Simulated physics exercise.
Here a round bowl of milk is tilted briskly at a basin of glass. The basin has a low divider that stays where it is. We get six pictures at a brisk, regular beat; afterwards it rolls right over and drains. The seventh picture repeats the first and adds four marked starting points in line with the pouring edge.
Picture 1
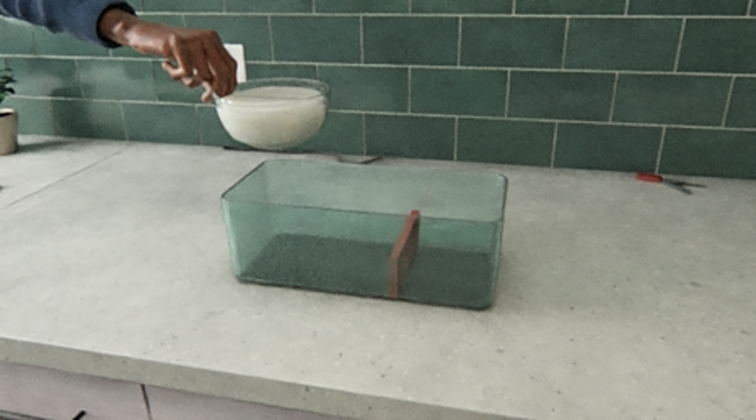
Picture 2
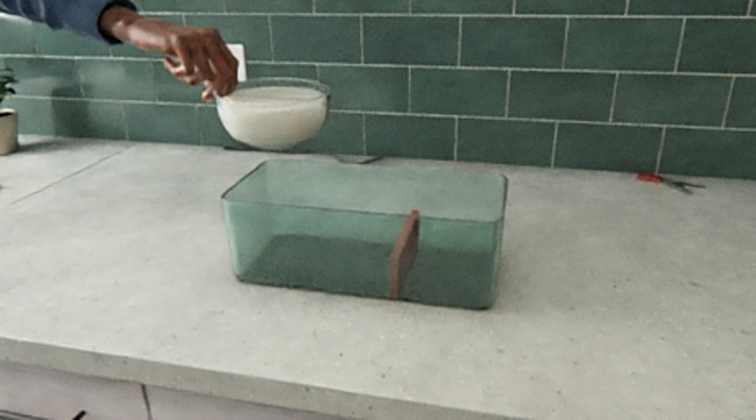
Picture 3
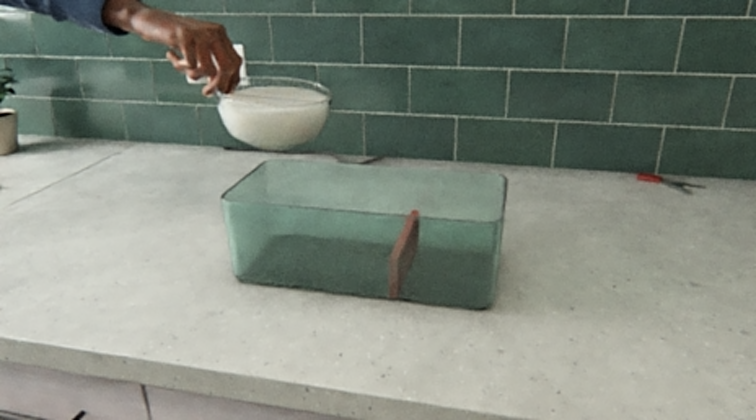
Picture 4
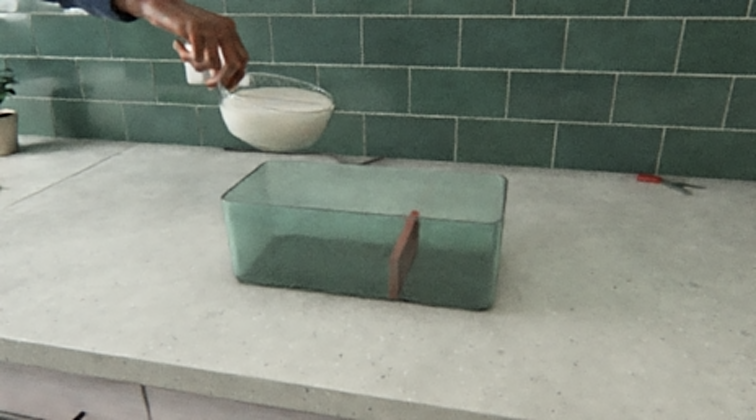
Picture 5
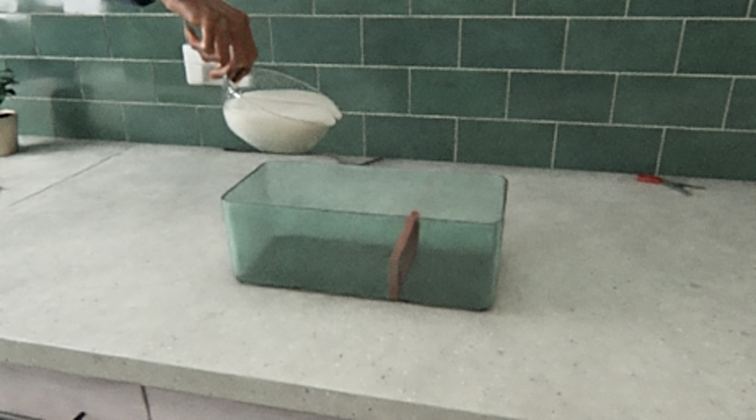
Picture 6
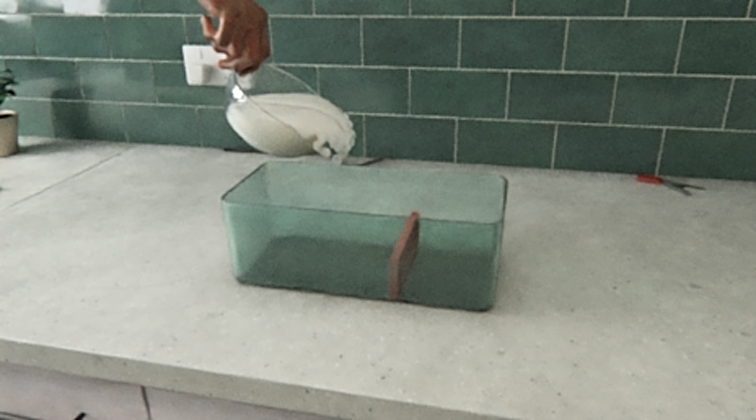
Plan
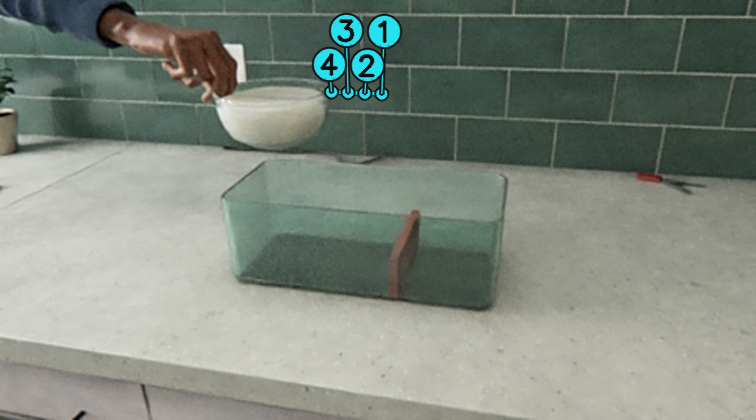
A hand tilts a round bowl of milk until milk pours over its right lip.
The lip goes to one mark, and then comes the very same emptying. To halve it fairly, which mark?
The answer is spot 2.
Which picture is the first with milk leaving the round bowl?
Picture 5.
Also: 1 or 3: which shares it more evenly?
That is spot 1.
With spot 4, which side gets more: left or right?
The left side.
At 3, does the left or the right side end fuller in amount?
The left one.
On the marked copy, 1 at (381, 93); 2 at (364, 93); 3 at (348, 92); 4 at (331, 92).
With 1, about 32 % ends left of the wall and 67 % right of it.
With 2, about 54 % ends left of the wall and 46 % right of it.
With 3, about 82 % ends left of the wall and 17 % right of it.
With 4, about 97 % ends left of the wall and 2 % right of it.
